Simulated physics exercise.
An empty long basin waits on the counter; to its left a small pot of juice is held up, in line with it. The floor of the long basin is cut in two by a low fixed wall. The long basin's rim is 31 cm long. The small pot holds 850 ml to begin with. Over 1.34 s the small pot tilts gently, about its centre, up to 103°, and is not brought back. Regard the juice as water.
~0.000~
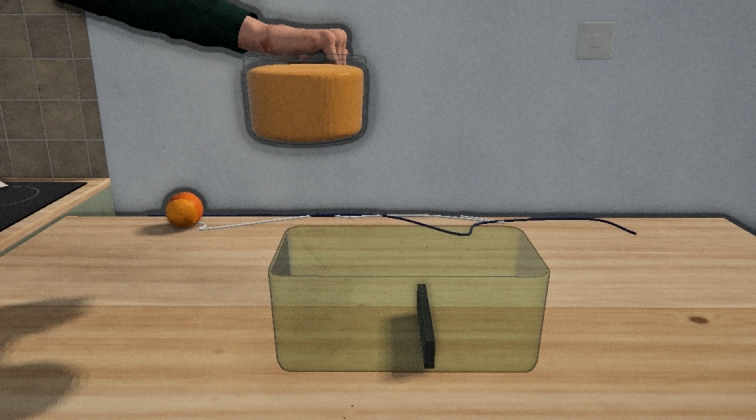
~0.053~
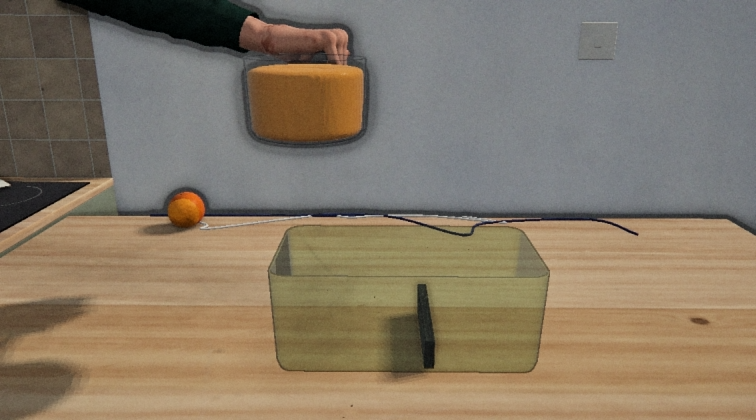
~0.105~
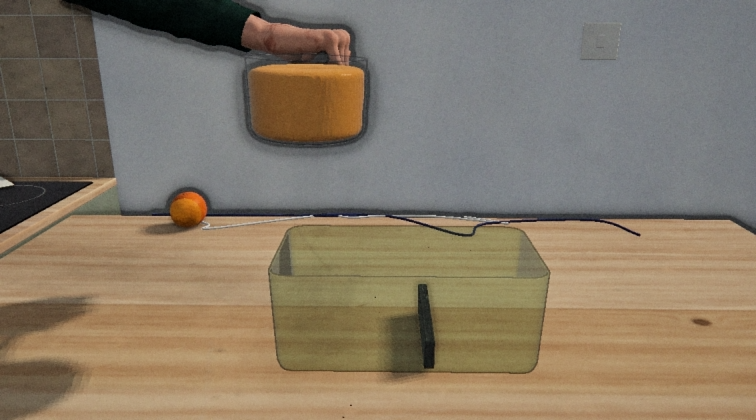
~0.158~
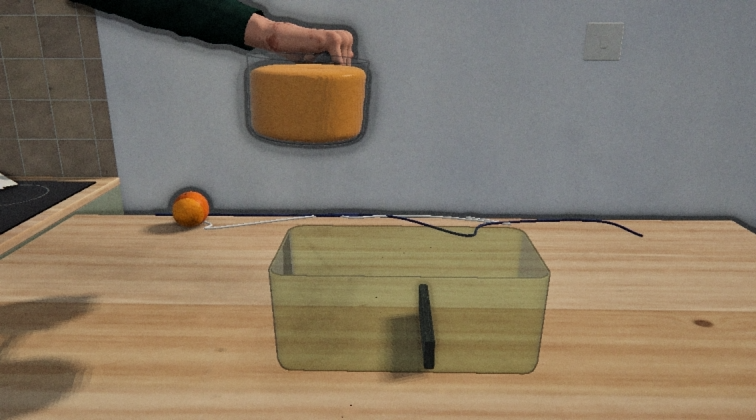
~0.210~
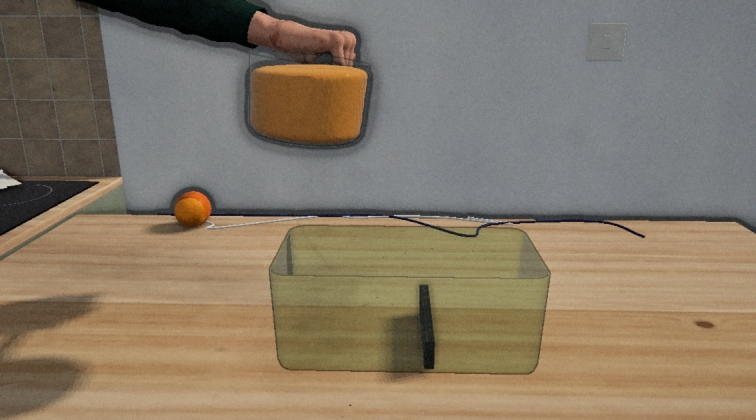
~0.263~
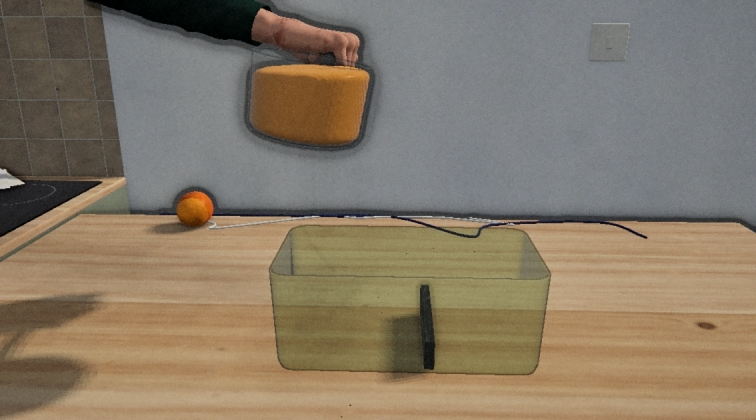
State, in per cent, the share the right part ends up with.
The right part ends up with roughly 62 %.
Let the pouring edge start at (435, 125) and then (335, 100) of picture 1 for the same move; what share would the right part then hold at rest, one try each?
Some 80 and 20 per cent, in that order.
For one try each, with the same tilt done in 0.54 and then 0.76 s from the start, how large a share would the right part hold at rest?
Some 50 and 60 per cent, in that order.
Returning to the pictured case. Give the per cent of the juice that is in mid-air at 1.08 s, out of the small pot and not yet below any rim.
Close to 18 per cent.
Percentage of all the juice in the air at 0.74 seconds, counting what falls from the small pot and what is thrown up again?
Estimate: About 24 % of all of it.
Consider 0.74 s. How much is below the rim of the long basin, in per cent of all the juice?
Roughly 7 per cent.
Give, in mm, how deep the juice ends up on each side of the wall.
On the left it stands about 12 mm, on the right about 30 mm.
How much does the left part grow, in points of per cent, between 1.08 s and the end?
It comes to near 28 per cent.
By 0.74 s the tilt is 59° and 69 per cent is still to pour, 3 is left of the wall and 4 right of it.
By 1.08 s the tilt is 94° and 17 per cent is still to pour, 8 is left of the wall and 58 right of it.
By 1.45 s the tilt is 103° and 1 per cent is still to pour, 31 is left of the wall and 64 right of it.
By 1.84 s the tilt is 103° and 0 per cent is still to pour, 37 is left of the wall and 62 right of it.
At rest 37 per cent lies left of the wall, 62 right of it and 1 outside.
